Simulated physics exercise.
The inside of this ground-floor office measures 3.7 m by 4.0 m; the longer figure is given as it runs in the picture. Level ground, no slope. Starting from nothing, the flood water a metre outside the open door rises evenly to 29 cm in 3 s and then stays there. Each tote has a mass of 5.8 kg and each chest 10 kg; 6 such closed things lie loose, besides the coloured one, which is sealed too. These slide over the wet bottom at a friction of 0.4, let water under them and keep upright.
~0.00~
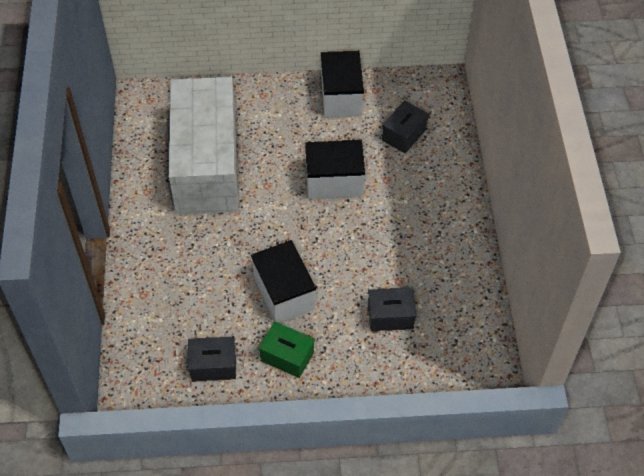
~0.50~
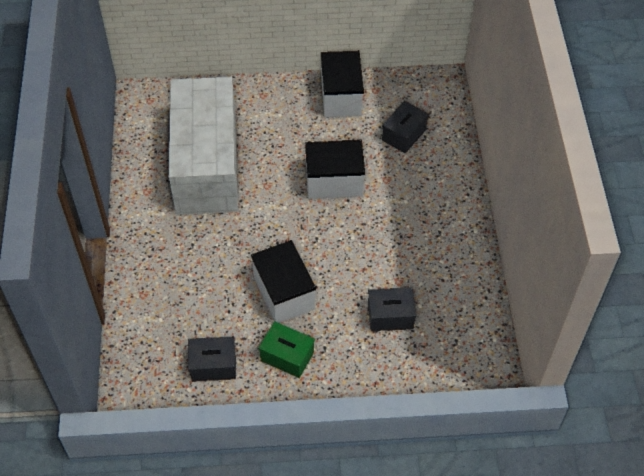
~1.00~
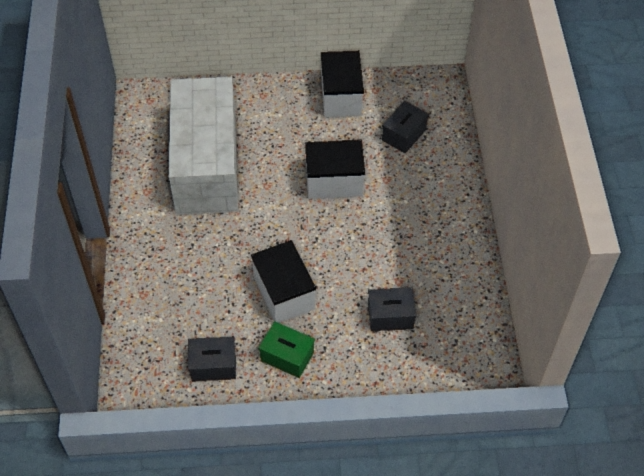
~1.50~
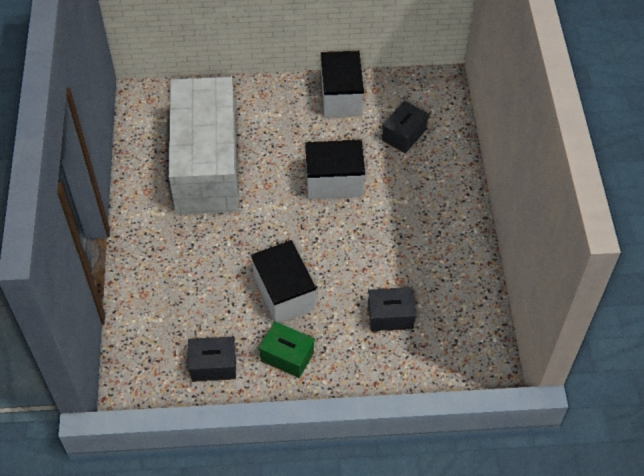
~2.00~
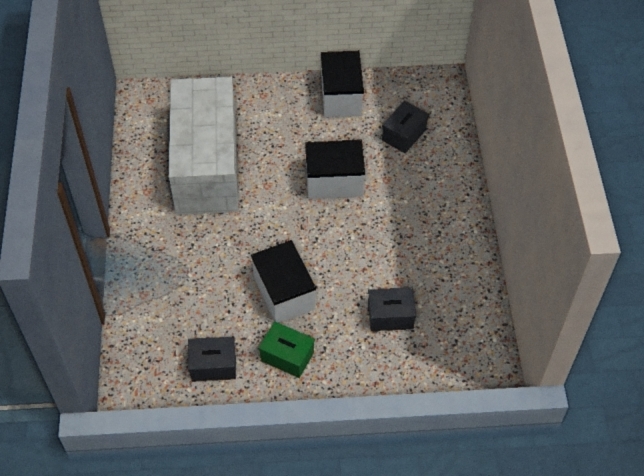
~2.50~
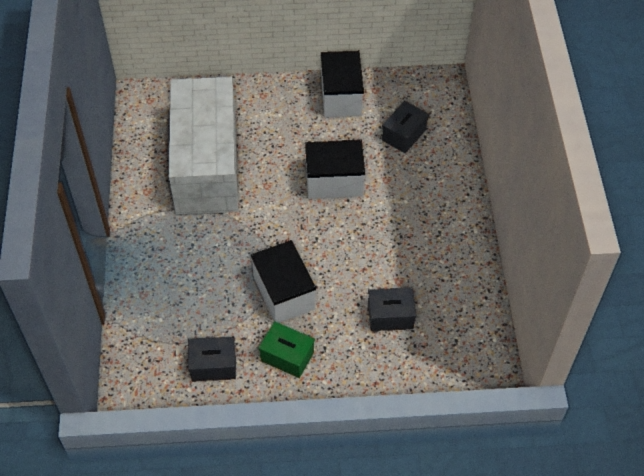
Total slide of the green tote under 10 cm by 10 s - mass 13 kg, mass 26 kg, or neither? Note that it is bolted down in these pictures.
Only the upper figure is adequate.
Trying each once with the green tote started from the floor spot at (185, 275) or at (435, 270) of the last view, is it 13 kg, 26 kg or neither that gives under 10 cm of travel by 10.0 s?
Well, at the first spot no weight will do, and at the second you need the heavier weight.
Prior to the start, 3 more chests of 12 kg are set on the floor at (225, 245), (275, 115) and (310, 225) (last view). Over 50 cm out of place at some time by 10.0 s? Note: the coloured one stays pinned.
Taking them in order, the first is beyond the line, the second beyond the line and the third beyond the line.
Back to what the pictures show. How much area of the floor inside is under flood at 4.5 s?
About 10.5 m2.
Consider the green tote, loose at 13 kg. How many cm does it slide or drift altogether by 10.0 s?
About 50 cm.
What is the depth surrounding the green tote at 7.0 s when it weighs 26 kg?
5 cm, roughly.
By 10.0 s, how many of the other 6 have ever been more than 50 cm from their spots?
I make that 6.
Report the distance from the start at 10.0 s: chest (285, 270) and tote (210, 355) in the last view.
The first is 80 cm from its start, the second 50 cm.
After 3.5 s the green tote would be 2 cm from its start with 13 kg and 0 cm from its start with 26 kg; 4 cm of water round it then.
After 4.5 s the green tote would be 17 cm from its start with 13 kg and 0 cm from its start with 26 kg; 5 cm of water round it then.
After 7.0 s the green tote would be 21 cm from its start with 13 kg and 0 cm from its start with 26 kg; 5 cm of water round it then.
After 10.0 s the green tote would be 45 cm from its start with 13 kg and 0 cm from its start with 26 kg; 15 cm of water round it then.
